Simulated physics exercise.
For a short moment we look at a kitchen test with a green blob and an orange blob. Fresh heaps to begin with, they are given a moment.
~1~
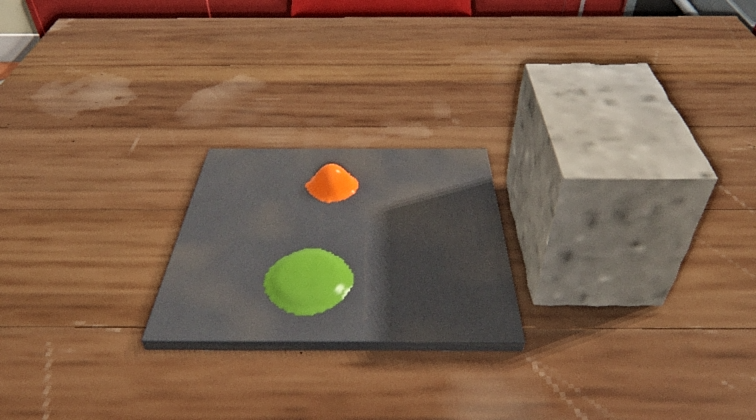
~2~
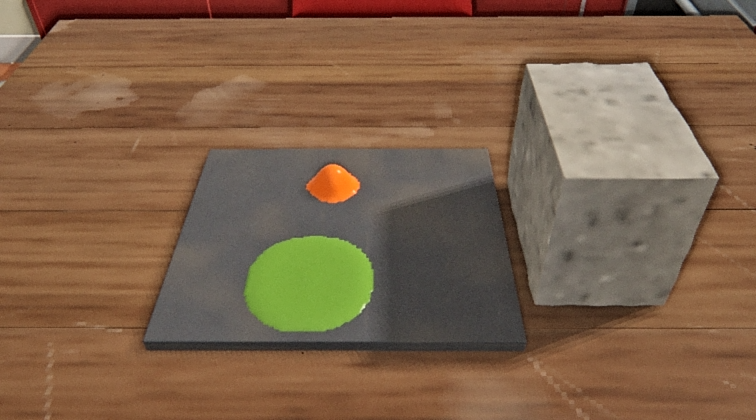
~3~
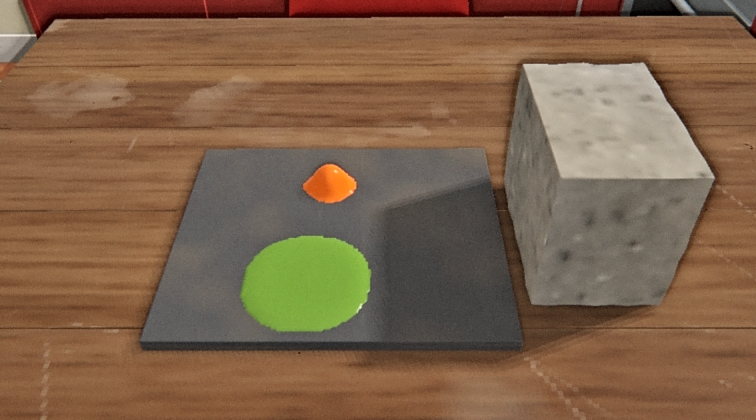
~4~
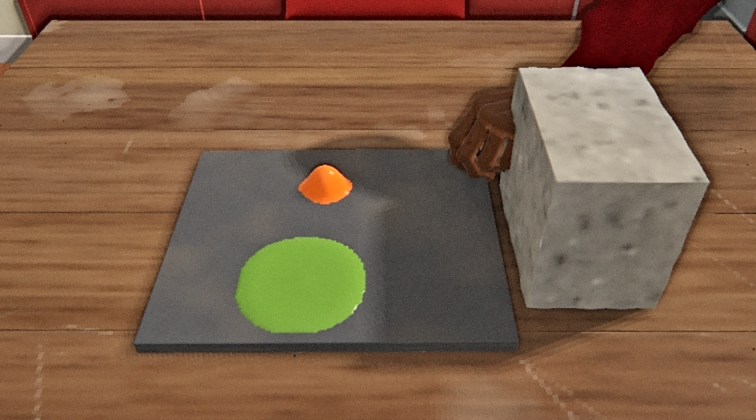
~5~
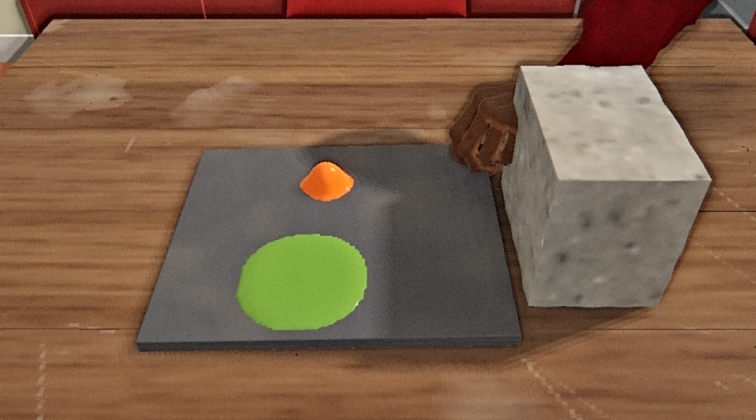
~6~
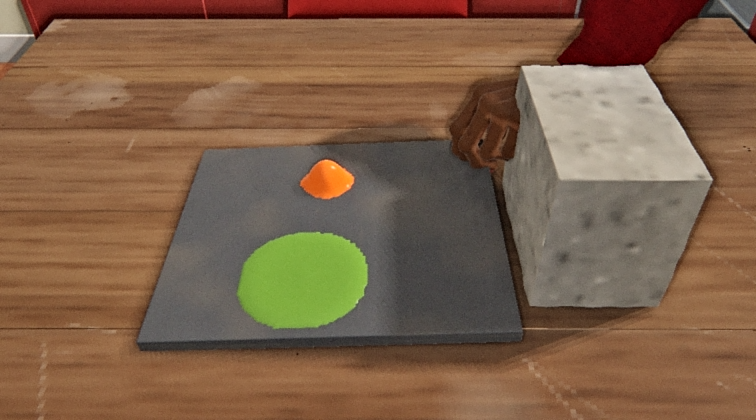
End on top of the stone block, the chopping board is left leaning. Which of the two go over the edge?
Take the green blob first: It goes over; then the orange blob keeps its place.
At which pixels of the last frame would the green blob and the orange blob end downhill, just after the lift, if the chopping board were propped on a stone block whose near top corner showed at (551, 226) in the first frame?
(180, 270); (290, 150).
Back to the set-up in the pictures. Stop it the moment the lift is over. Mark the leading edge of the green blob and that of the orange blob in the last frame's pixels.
In the last picture, the first is near (151, 281) and the second near (278, 137).
A moment on, slope about 31°; the green blob has crept down a long way; the orange blob has not moved.
Further on, the green blob is dripping off the low end; the orange blob has not moved.
When it is over, slope about 31°; the green blob is dripping off the low end; the orange blob has not moved.
